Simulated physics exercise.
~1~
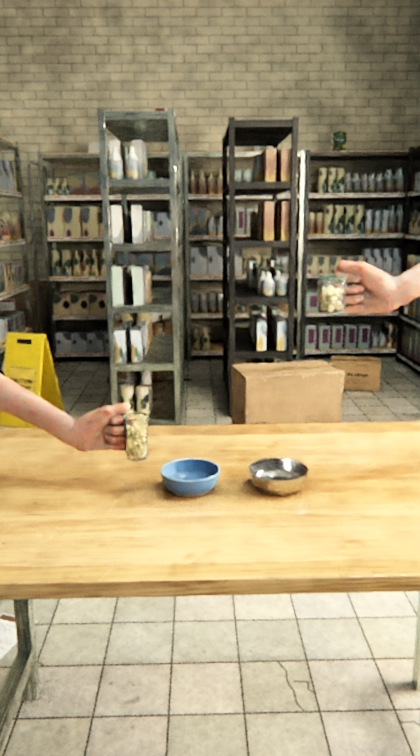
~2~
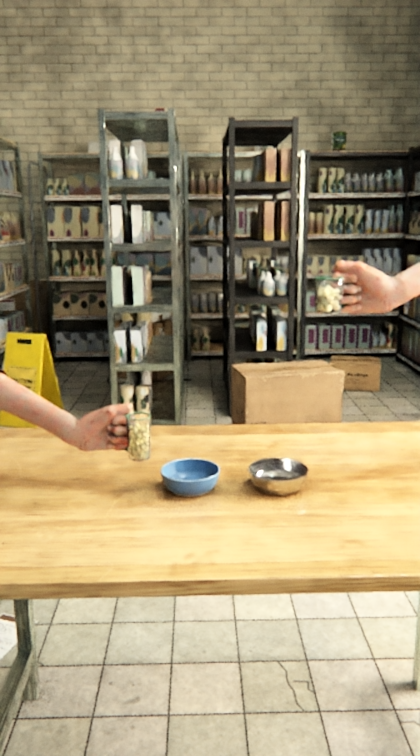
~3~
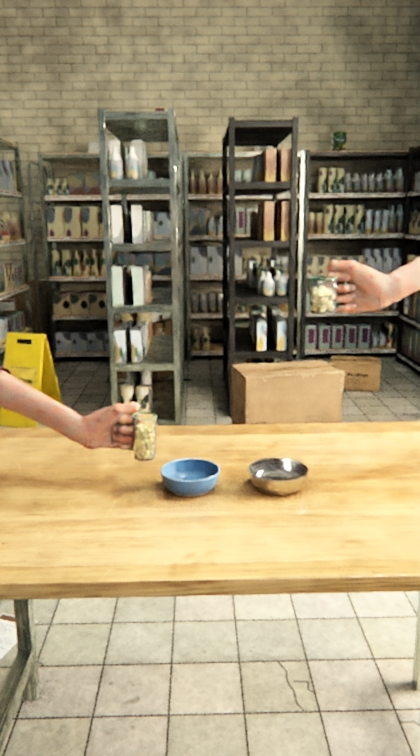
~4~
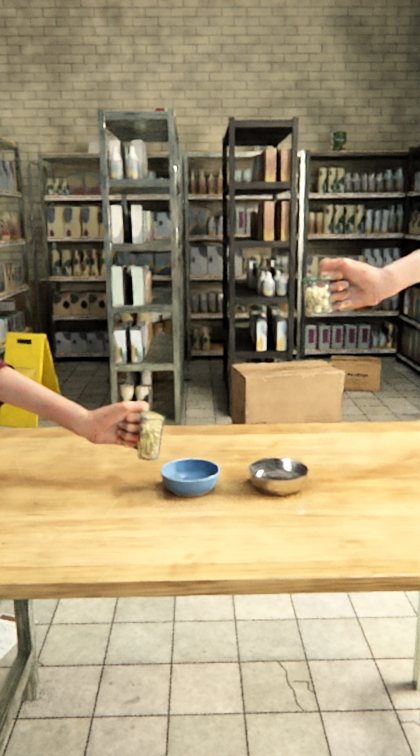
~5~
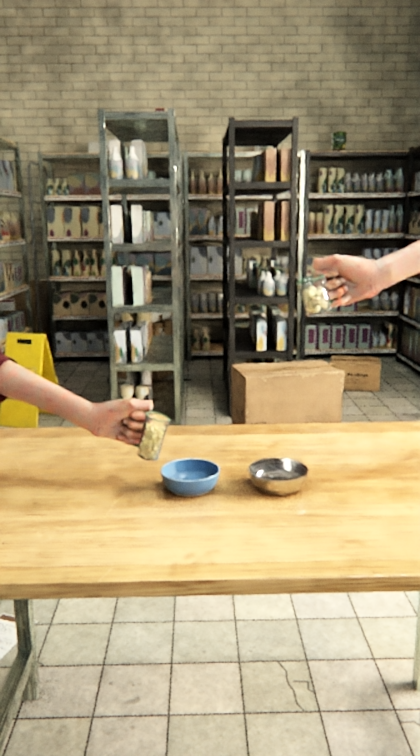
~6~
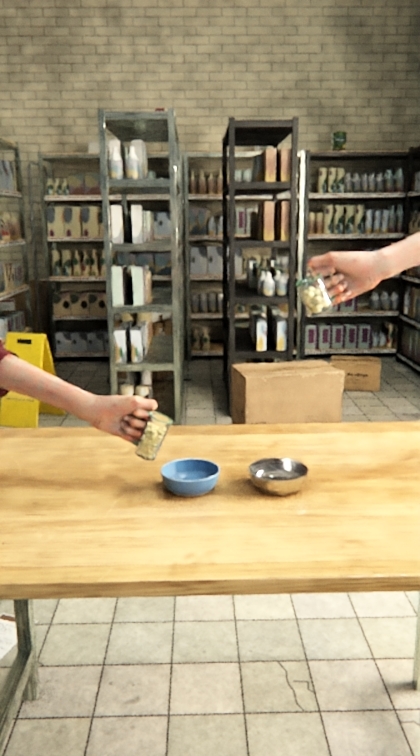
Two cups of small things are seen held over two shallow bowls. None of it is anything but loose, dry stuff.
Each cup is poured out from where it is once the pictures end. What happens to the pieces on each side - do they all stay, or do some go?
On the left the dish - all stay. Right - some go.
Then, 0.26 s later than the last frame, left, every one still in the cup; right, every one still in the cup.
Then, 0.60 s later than the last frame, left, every one still in the cup; right, every one still in the cup.
Then, 0.96 s later than the last frame, left, almost all still in the cup, about a tenth in the dish, about a tenth in the air; right, roughly two thirds still in the cup, roughly a third in the air.
When it is over, left, every one in the dish, not one outside the dish; right, the larger part in the dish, roughly a quarter outside the dish.
